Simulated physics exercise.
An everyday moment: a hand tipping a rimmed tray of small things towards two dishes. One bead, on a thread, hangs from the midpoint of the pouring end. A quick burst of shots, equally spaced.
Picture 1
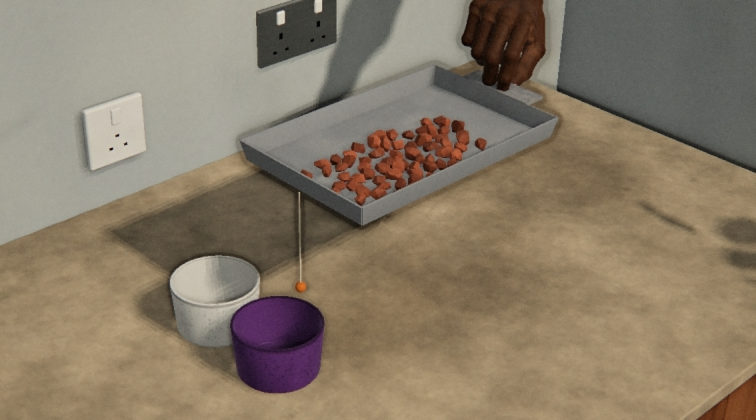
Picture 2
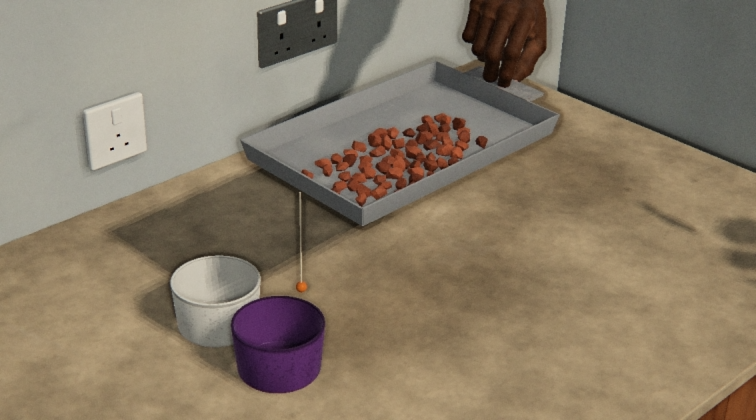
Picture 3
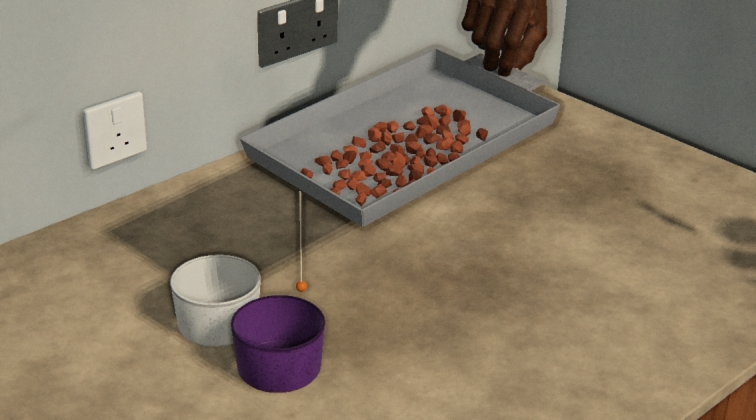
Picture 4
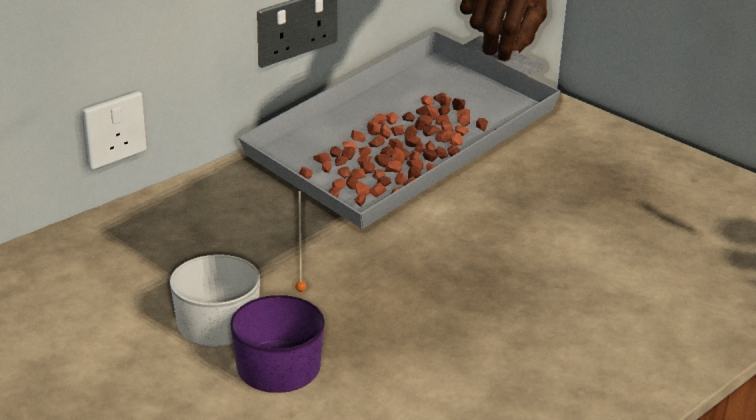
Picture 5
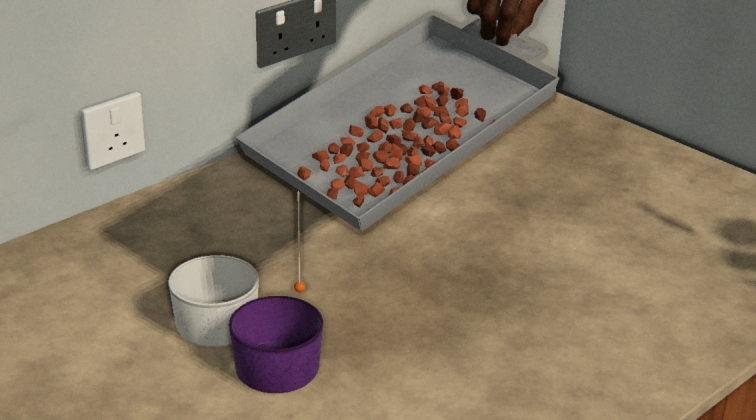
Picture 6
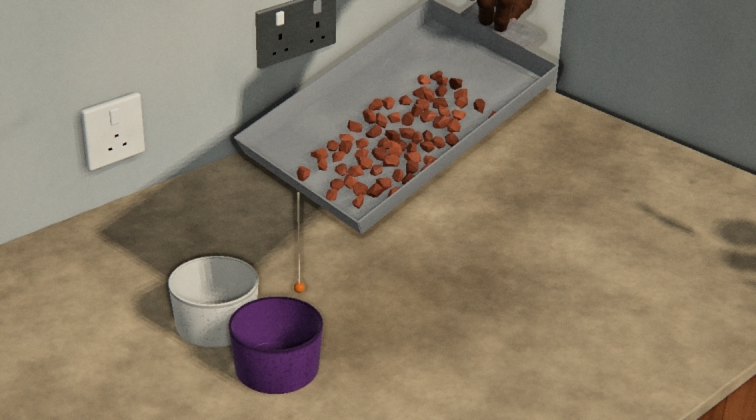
A hand raising the far end of a grey tray of reddish-brown chunks, steepening its slant above white and purple dishes.
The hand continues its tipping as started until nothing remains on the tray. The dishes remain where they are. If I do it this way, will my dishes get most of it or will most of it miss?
The dishes will fail to catch most of it.
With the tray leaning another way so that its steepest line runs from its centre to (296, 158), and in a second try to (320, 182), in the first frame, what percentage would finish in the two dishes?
Respectively 60 and 70 in a hundred.
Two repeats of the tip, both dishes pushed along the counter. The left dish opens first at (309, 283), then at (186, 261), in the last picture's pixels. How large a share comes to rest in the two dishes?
I'd expect some 10 percent, and then some 0 percent.
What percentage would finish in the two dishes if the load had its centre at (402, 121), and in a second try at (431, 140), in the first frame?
Close to 30 in a hundred, then close to 10 in a hundred.
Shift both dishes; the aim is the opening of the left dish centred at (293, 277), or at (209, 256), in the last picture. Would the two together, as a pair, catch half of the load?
A minority, then a minority.
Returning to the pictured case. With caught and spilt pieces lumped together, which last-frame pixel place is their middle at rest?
I'd say the middle ends up at about (312, 401).
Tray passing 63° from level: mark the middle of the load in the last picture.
Look about (354, 172) in the last picture.
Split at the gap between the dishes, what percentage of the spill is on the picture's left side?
Estimate: Roughly 10 %.
Soon after the last picture, tray tipped steeply; all on the tray.
A little later, tray tipped past a quarter turn; about a third on the tray; a small part in the right dish; about a quarter outside both; about a quarter in the air.
Later still, tray tipped past a quarter turn; about a quarter in the right dish; most outside both.
At rest, tray tipped past a quarter turn; about a quarter in the right dish; none in the left dish; most outside both.
